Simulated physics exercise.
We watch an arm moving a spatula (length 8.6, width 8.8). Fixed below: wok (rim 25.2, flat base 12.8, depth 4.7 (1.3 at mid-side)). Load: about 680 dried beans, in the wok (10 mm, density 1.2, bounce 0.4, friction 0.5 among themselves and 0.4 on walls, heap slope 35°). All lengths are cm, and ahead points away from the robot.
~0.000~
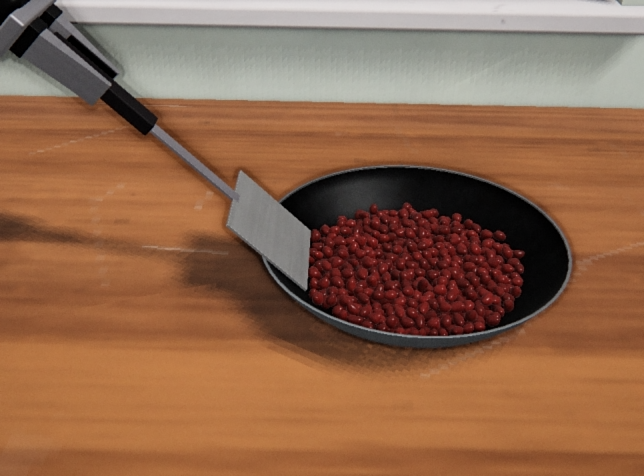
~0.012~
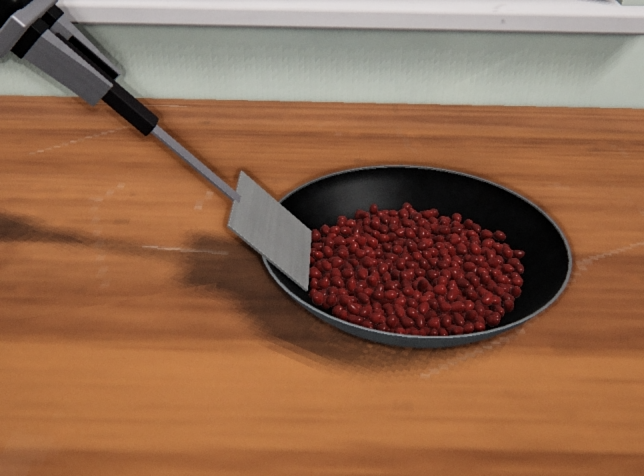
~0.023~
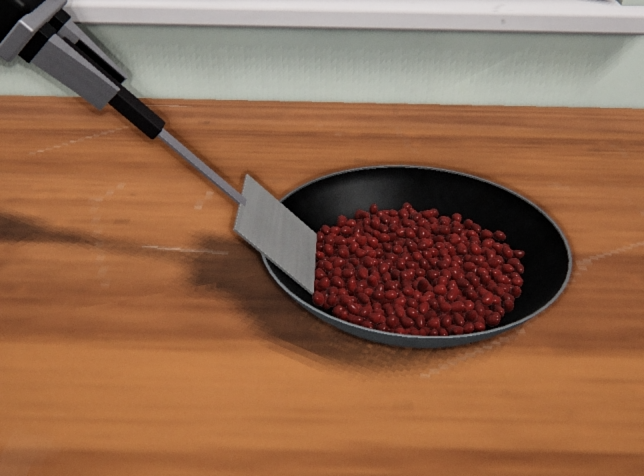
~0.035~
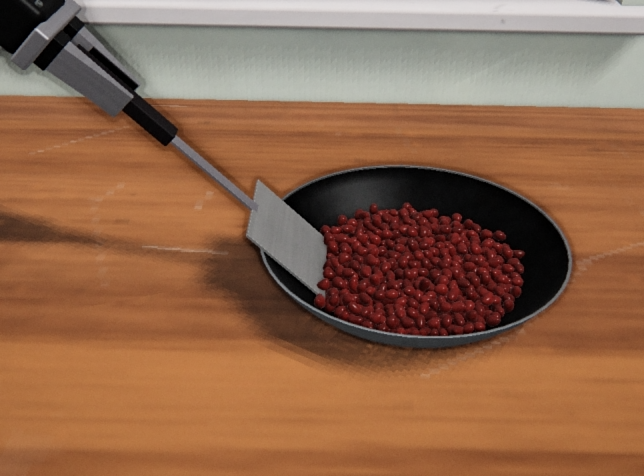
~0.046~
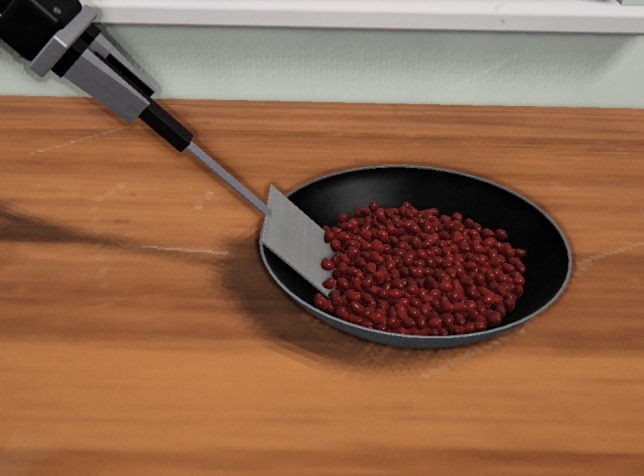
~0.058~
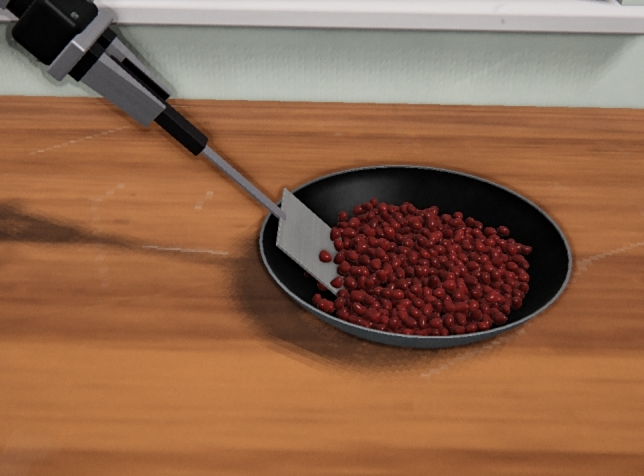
The footage shows a robotic arm holding a spatula at the left rim of a black wok of dark red beans on a wooden surface, then sliding the blade slightly rightward and down into the pan, nudging some beans.
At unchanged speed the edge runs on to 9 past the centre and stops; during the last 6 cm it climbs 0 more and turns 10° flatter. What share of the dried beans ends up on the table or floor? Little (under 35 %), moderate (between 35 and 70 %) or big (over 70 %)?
Answer: Moderate; between 35 and 70 % of the dried beans finish on the table or floor.
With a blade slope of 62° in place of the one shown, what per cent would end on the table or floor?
It would be near 50 per cent.
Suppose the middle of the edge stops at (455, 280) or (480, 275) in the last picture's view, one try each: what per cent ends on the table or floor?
About 5 and 15 per cent.
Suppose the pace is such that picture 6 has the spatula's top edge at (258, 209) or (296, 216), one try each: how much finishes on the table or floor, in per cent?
Some 25 and 50 per cent.
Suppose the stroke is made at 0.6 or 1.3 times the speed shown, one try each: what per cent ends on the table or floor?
Some 25 and 45 per cent.
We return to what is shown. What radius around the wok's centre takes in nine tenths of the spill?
About 35 cm.
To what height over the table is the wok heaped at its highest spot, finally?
About 5.5 cm.
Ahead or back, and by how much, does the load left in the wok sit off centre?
Roughly 3.5 cm ahead.
By 0.11 s, sloping 45°, highest piece 7 above the table; 676 in the wok.
By 0.15 s, sloping 42°, highest piece 11 above the table; 670 in the wok, 6 on the blade or in flight.
By 0.38 s, sloping 35°, highest piece 7 above the table; 386 in the wok, 228 on the table or floor, 62 on the blade or in flight.
By 1.43 s, sloping 35°, highest piece 5 above the table; 386 in the wok, 290 on the table or floor.
Final count, 386 in the wok, 290 on the table or floor. That is 43 % on the table or floor.
